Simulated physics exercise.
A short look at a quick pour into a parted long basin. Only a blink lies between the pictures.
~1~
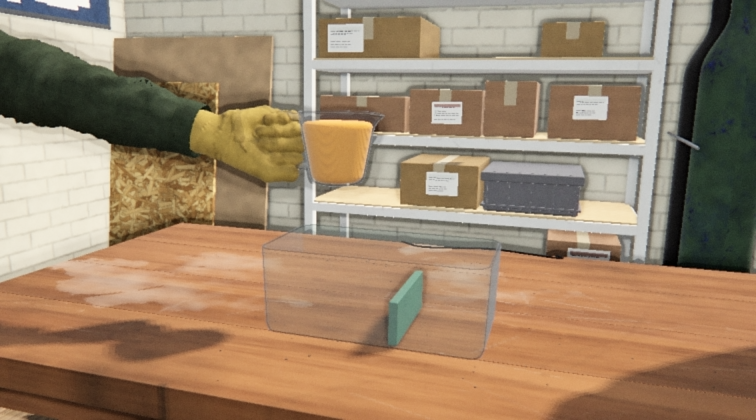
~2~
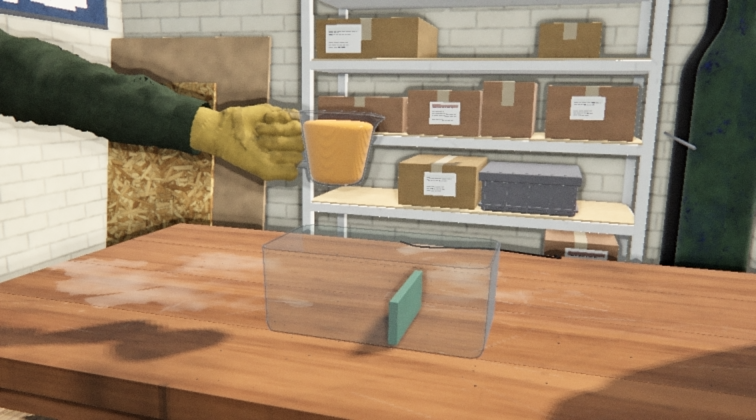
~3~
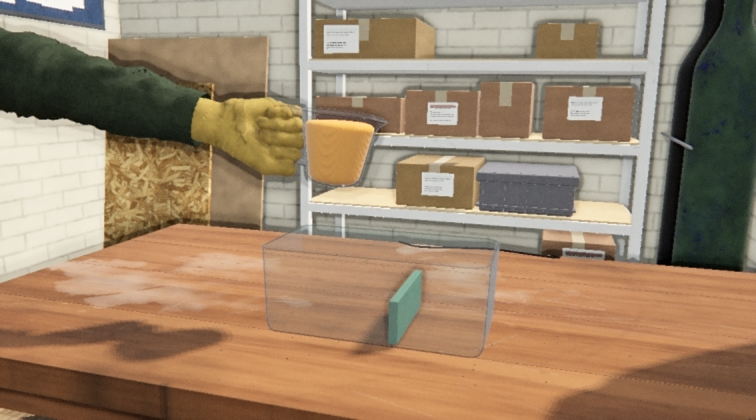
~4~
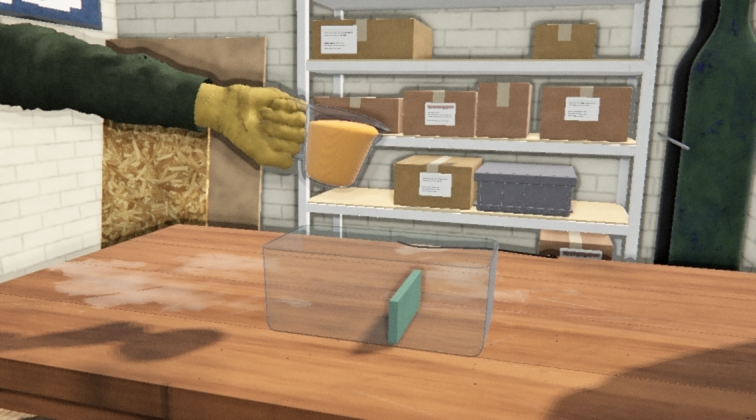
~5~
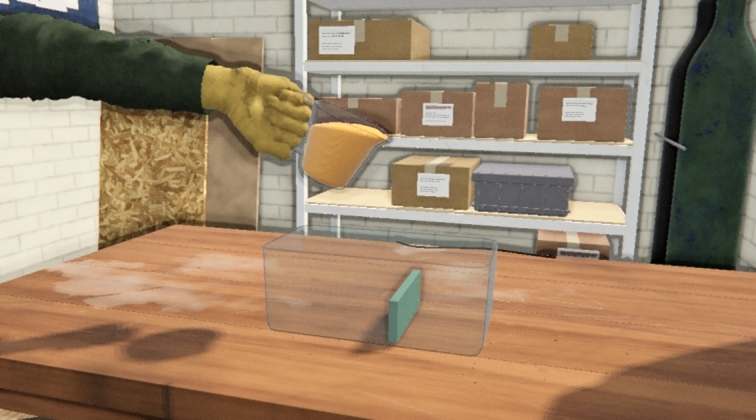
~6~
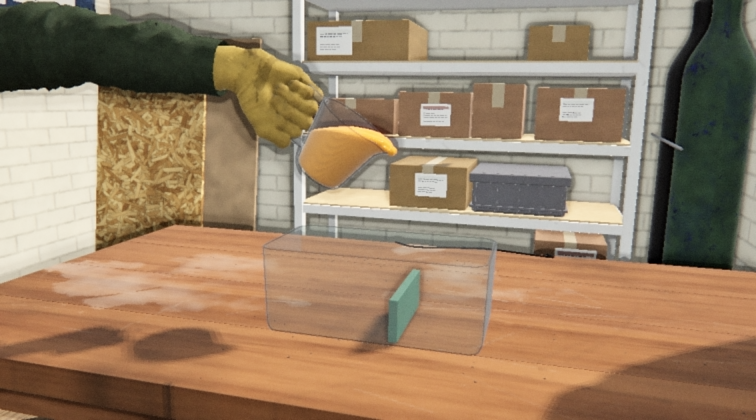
At first, a yellow-gloved hand holds a clear cup of orange juice almost upright above a long, see-through basin with a green dividing wall. The hand then tilts the cup to the right, slowly and then more steeply, until the juice slopes up to the rim and just begins to edge over it.
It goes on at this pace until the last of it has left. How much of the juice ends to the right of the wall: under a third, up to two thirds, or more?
The share right of the wall is from a third to two thirds.
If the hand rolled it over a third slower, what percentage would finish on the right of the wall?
Roughly 65 in a hundred.
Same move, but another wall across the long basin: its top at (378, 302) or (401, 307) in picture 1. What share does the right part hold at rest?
About 85 and 60 per cent.
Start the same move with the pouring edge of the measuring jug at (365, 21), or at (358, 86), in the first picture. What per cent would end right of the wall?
The first gives 40 %, the second 15 %.
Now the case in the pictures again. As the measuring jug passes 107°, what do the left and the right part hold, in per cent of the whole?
The left part 5 per cent, the right part 35.
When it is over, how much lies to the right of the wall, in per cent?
It comes to 45 per cent or so.
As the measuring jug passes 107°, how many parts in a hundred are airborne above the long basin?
Near 30 %.
A moment on, the measuring jug is tipped right over and 28 per cent is still to pour, 7 is left of the wall and 37 right of it.
Next, the measuring jug is tipped right over and 1 per cent is still to pour, 50 is left of the wall and 46 right of it.
Then the measuring jug is tipped right over and 0 per cent is still to pour, 52 is left of the wall and 45 right of it.
Later the measuring jug is tipped right over and 0 per cent is still to pour, 53 is left of the wall and 46 right of it.
In the end 53 per cent lies left of the wall, 46 right of it and 2 outside.
